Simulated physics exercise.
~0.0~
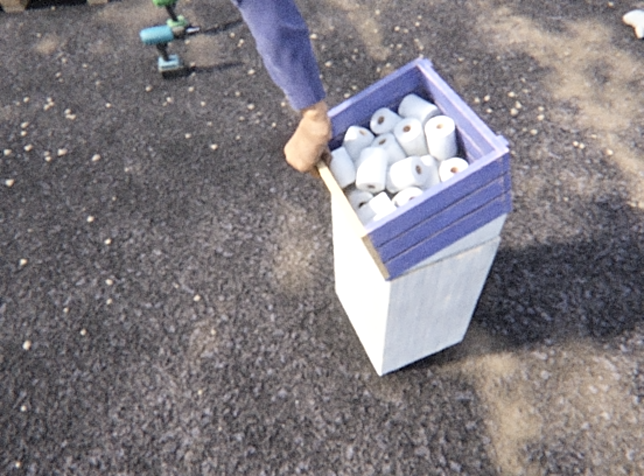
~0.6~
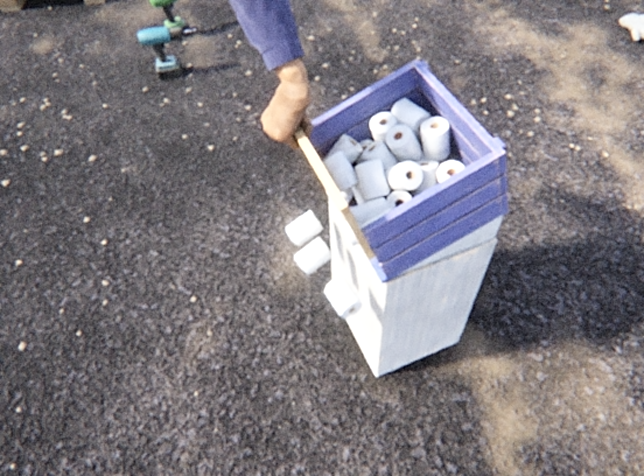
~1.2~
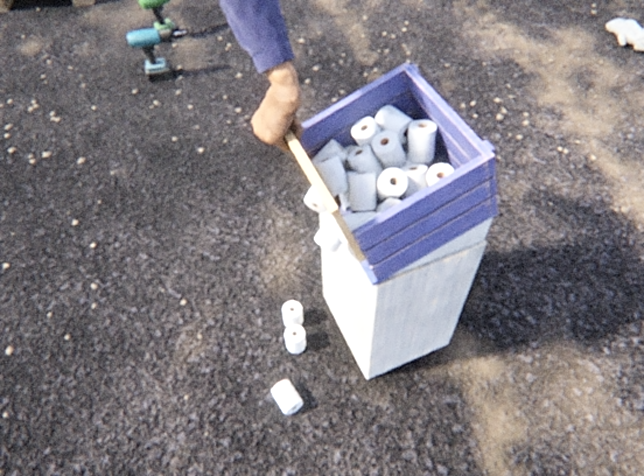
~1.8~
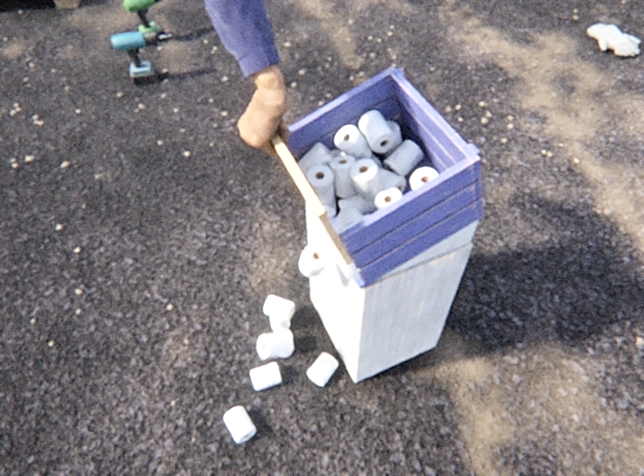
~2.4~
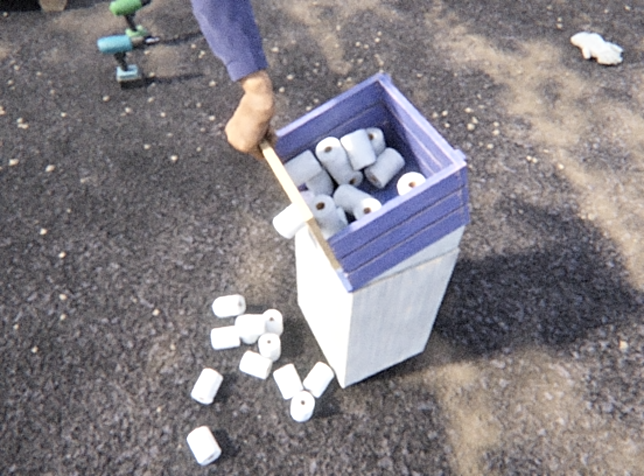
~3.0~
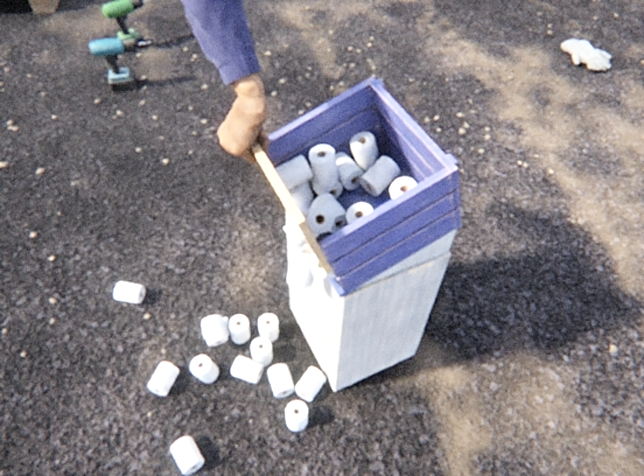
A hand in a blue sleeve reaches from the top and grips the thin wooden gate on the left side of a blue bin, seen from above on dark, gritty ground. The bin sits on a tall white base and holds a heap of white paper rolls, with green and teal power drills lying at the upper left. As the gate lifts, a few rolls drop out on the left. More follow in bursts, tumbling down beside the base and spreading over the ground, one rolling farther left. At the end, roughly half the rolls remain in the bin.
